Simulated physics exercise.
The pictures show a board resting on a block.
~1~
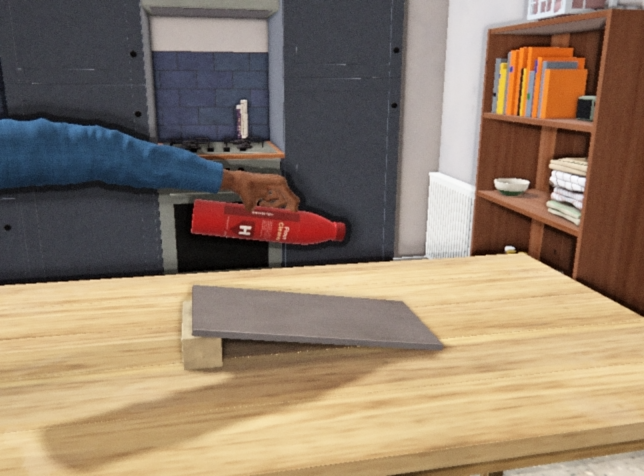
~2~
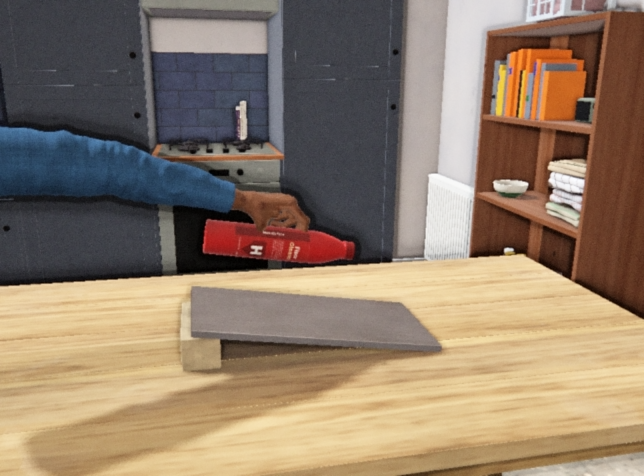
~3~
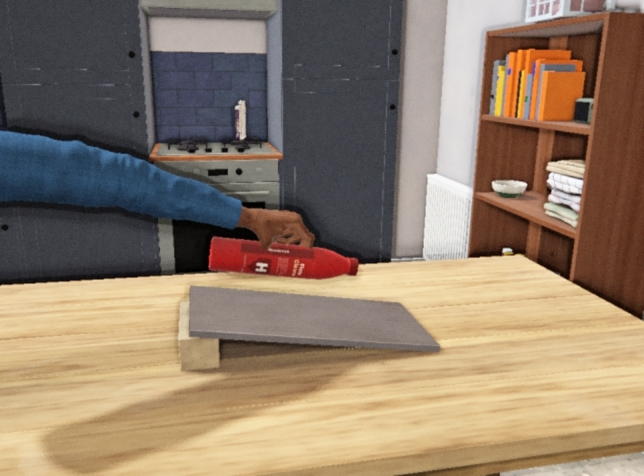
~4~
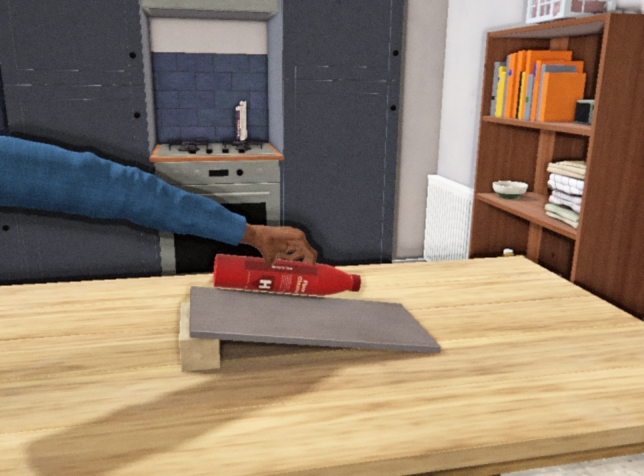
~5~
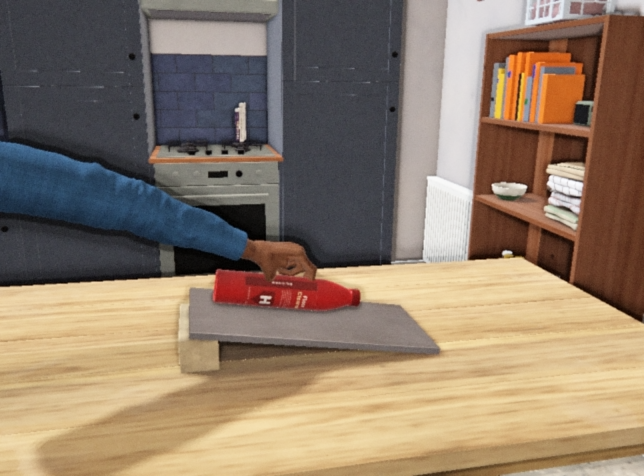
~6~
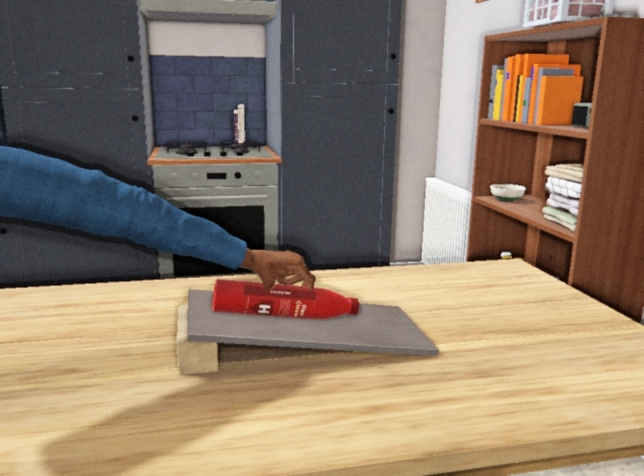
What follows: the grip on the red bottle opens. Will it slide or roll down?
The red bottle keeps its place.
Then, 0.20 s on from there, no change.
Then, 0.40 s on from there, red bottle resting near (288, 301).
In the end, it is unmoved. At the end, from the last picture's camera, red bottle near (288, 301). The red bottle remains at rest.
